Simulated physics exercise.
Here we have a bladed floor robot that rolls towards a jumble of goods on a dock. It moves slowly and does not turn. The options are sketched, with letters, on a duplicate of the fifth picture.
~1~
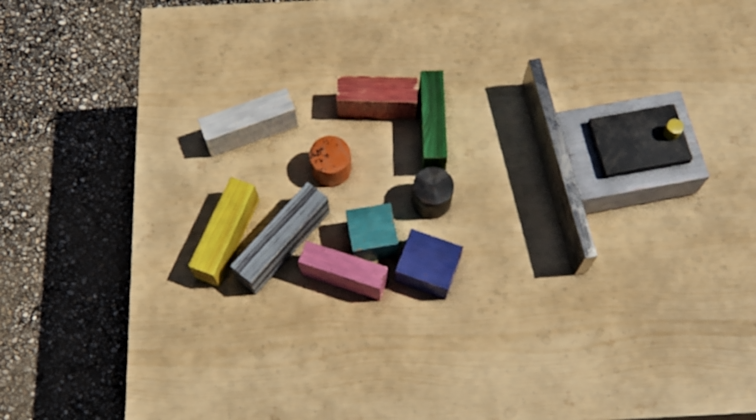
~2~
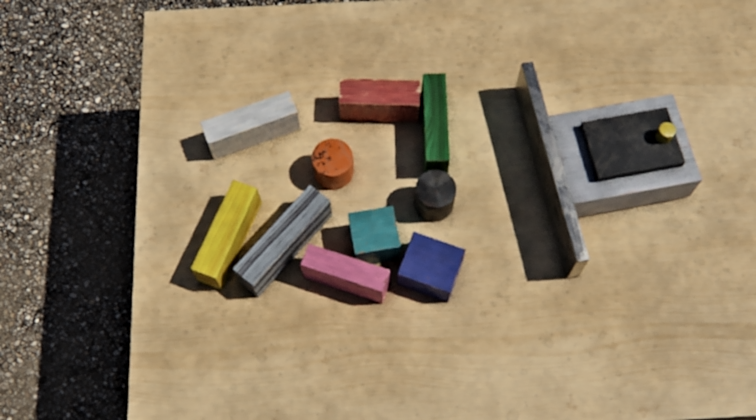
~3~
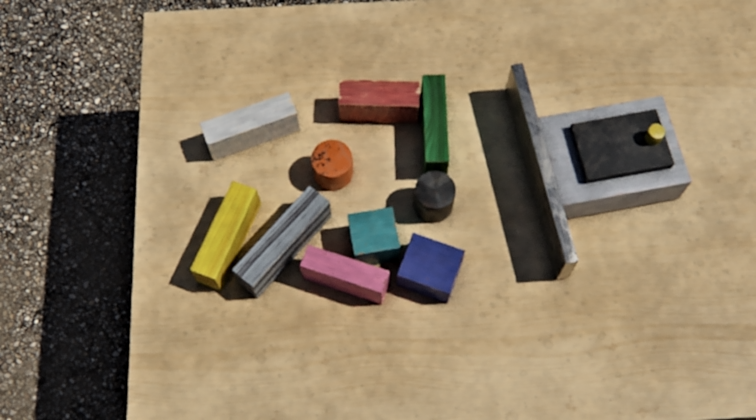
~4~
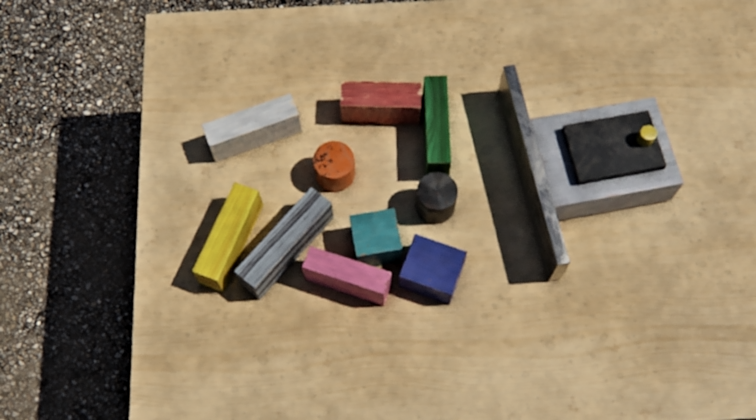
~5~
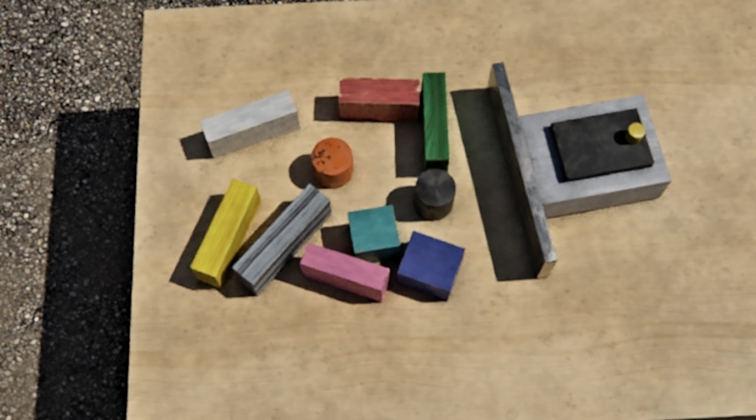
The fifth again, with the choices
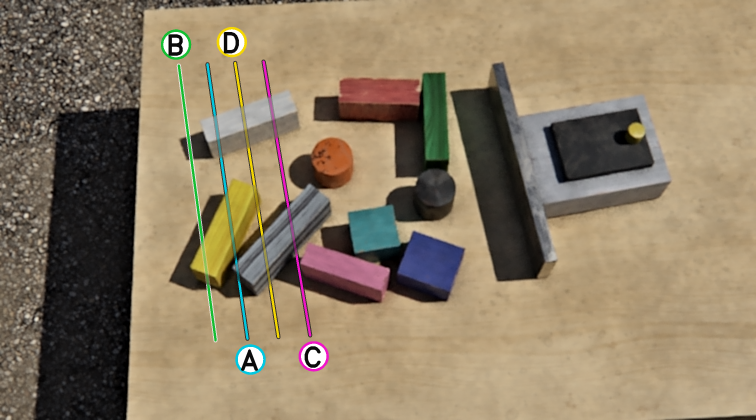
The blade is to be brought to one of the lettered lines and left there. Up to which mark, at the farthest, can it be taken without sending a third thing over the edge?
It can go as far as A.
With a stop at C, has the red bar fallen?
By then, no.
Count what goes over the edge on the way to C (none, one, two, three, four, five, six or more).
In all, one.
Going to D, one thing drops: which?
The white bar goes over.
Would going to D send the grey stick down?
No.
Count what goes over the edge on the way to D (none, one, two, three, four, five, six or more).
One.
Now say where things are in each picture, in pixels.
Orange canister (331, 161); white bar (249, 122); grey stick (282, 238), in the first frame.
Robot (625, 145); turquoise crate (374, 237), in the second frame.
Robot (615, 147); red bar (379, 102), in the third frame.
Robot (606, 148); green stick (437, 128), in the fourth frame.
Robot (595, 146); yellow stick (227, 233); orange canister (333, 163); white bar (251, 124), in the fifth frame.
On the marked copy, A at (226, 194); B at (196, 195); C at (286, 191); D at (256, 193).
Taking A. A third of the way, robot (489, 151); white bar (244, 126); blue crate (404, 281).
Two thirds of the way, robot (382, 156); white bar (142, 136); yellow stick (216, 233).
When it is over, robot (297, 160); yellow stick over the edge; white bar over the edge; two fallen.
As for the rest, B drops four; C is within the limit but short; D is within the limit but short.
